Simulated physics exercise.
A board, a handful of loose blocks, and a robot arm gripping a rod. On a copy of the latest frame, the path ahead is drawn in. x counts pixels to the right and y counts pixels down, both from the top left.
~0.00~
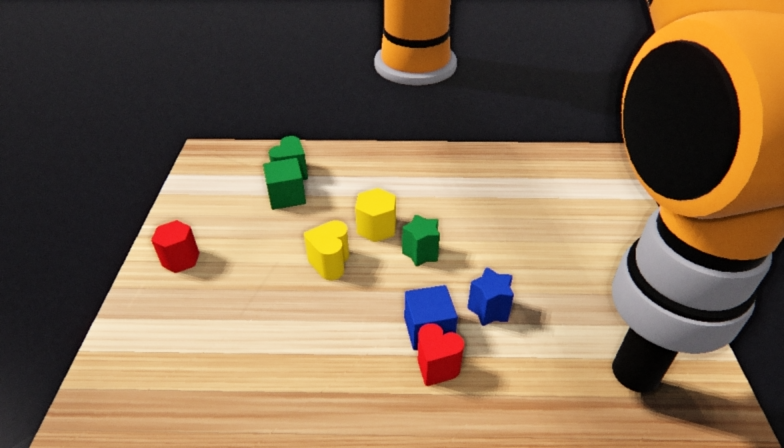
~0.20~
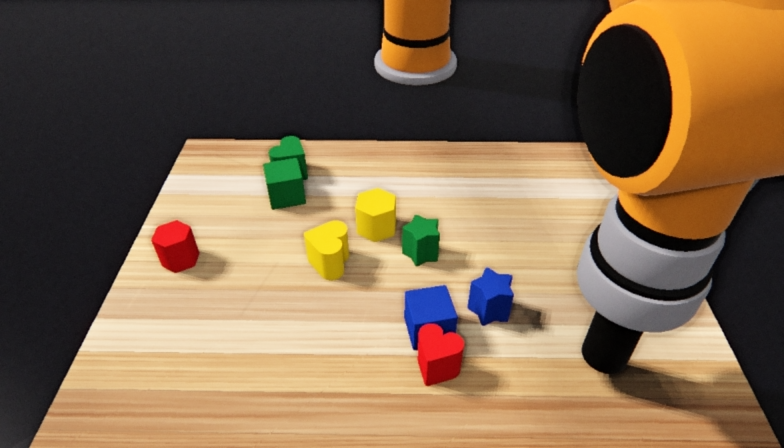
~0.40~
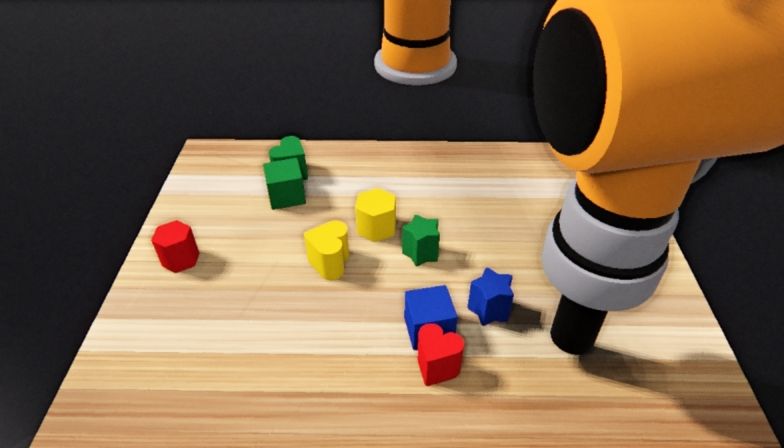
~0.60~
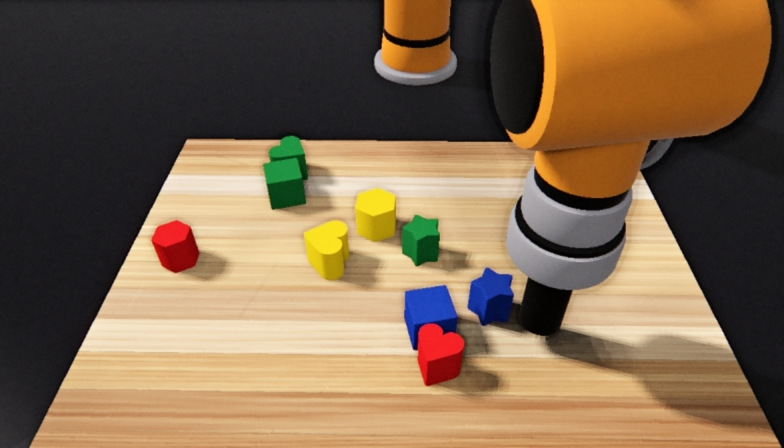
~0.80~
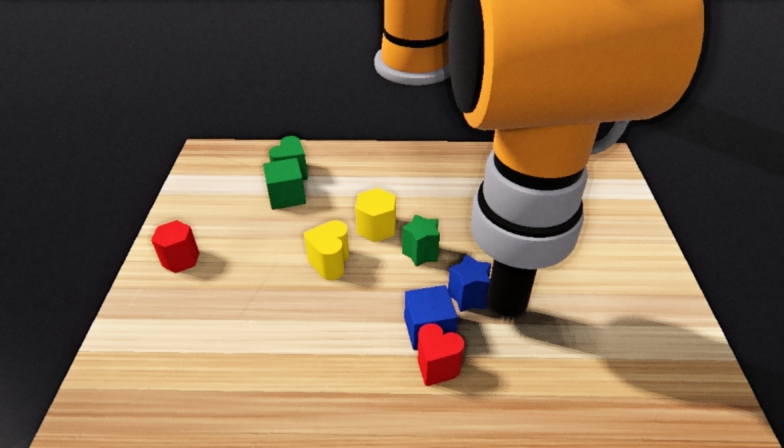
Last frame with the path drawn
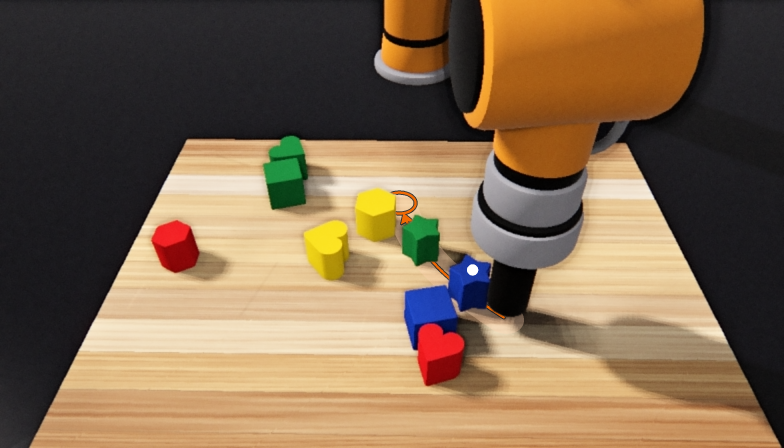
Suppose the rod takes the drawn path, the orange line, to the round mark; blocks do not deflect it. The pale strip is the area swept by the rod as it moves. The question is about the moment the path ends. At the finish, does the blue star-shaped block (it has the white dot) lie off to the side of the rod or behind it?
The answer is yes.
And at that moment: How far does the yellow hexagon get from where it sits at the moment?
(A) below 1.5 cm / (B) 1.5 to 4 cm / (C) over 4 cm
That would be C.
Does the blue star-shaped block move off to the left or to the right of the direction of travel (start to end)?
The shift is leftward.
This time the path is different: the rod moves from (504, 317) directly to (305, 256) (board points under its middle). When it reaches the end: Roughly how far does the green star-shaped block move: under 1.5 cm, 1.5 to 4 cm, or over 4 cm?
Medium: 1.5 to 4 cm.
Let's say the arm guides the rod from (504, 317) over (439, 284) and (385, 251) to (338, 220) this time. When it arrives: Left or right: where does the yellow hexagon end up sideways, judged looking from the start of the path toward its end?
The answer is right.
The line goes from (504, 317) via (451, 280) and (417, 241), ending at (400, 203); the dot is on the blue star-shaped block.
On the path given first. One third of the way, rod (453, 264); green star-shaped block (413, 217); blue star-shaped block (425, 239), turned 25° clockwise.
Two thirds of the way, rod (417, 224); yellow hexagon (361, 185), turned 70° anticlockwise; green star-shaped block (396, 183), turned 25° clockwise; blue star-shaped block (390, 203), turned 20° clockwise.
At the end, rod (400, 187); yellow hexagon (344, 181), turned 45° anticlockwise; green star-shaped block (385, 159), turned 45° clockwise; blue four-sided block unmoved; blue star-shaped block (376, 192), turned 40° anticlockwise.
